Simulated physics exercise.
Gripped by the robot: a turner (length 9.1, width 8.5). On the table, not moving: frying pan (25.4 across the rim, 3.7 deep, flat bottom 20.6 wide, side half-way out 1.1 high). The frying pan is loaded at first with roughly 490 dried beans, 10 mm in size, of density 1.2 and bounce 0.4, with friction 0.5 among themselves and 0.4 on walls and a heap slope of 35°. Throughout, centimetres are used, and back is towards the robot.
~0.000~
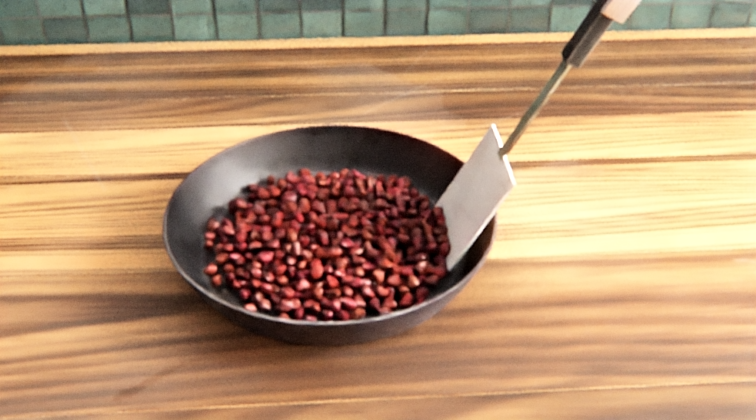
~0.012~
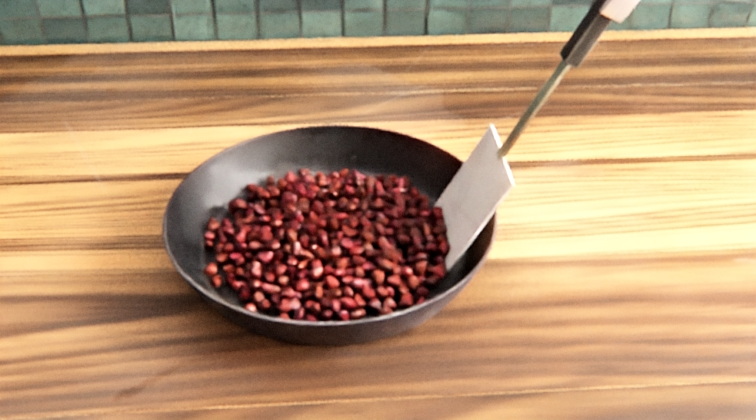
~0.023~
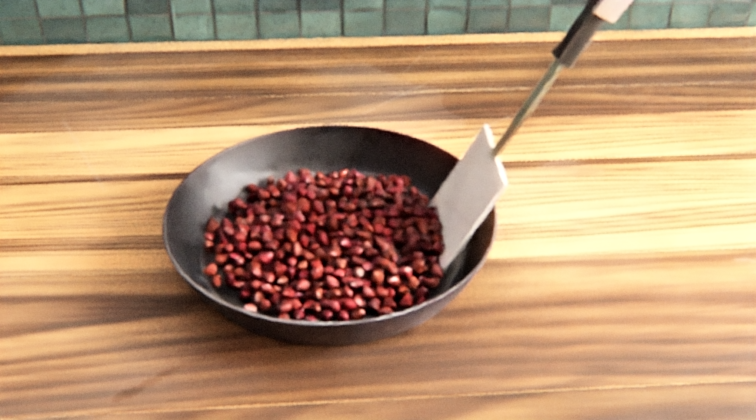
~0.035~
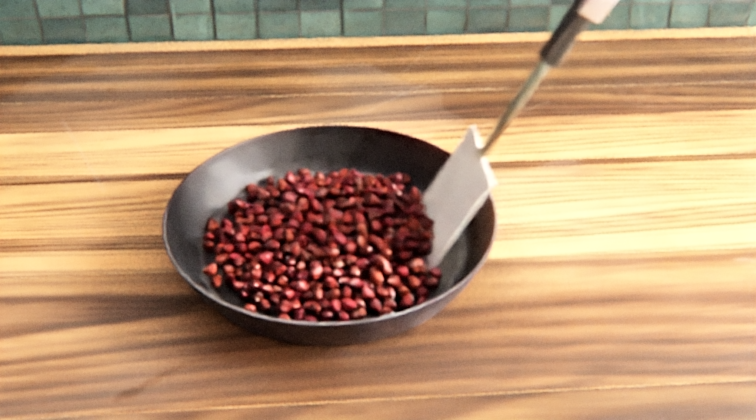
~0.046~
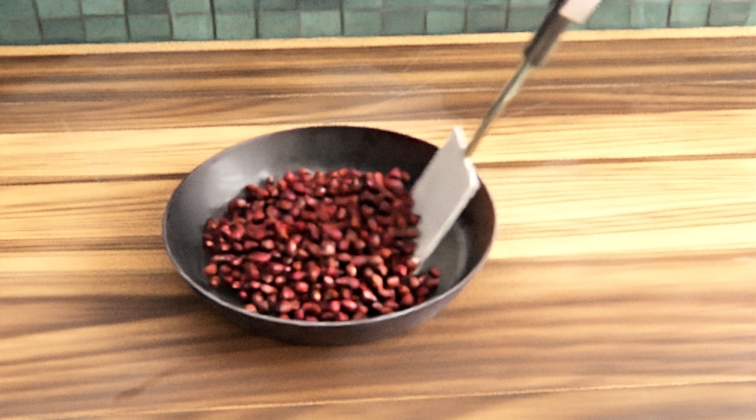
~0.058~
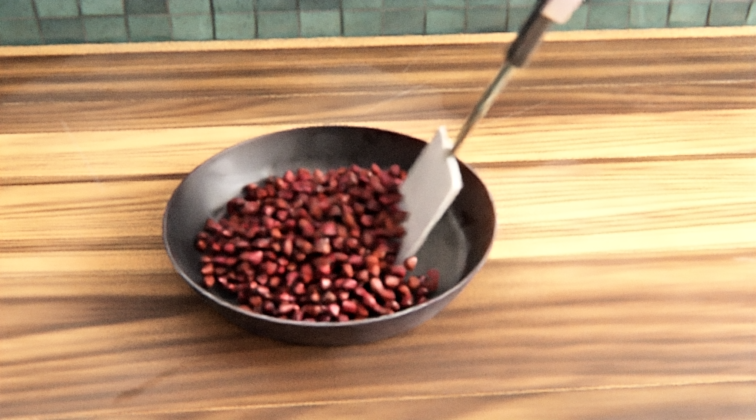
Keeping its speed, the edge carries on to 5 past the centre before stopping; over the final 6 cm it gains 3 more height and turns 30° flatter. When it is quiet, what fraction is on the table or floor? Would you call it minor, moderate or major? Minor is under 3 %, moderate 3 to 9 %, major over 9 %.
I would call it moderate.
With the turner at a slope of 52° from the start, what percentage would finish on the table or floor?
About 5 per cent.
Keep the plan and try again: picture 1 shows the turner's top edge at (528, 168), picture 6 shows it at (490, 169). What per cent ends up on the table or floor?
0 %.
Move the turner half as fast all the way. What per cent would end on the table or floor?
Some 0 in a hundred.
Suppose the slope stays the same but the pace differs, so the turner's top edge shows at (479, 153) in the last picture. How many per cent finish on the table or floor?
My guess is around 0 percent.
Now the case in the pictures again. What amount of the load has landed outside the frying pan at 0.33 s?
Around 6 %.
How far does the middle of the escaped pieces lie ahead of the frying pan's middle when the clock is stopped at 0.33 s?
20 cm.
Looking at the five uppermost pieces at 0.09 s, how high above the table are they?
About 5 cm.
By 0.09 s, sloping 61°, highest piece 5 above the table; 488 in the frying pan.
By 0.11 s, sloping 50°, highest piece 5 above the table; 488 in the frying pan.
By 0.33 s, sloping 32°, highest piece 5 above the table; 461 in the frying pan, 25 on the table or floor, 2 on the blade or in flight.
By 1.38 s, sloping 32°, highest piece 4 above the table; 461 in the frying pan, 27 on the table or floor.
Final count, 461 in the frying pan, 27 on the table or floor. That is 6 % on the table or floor.
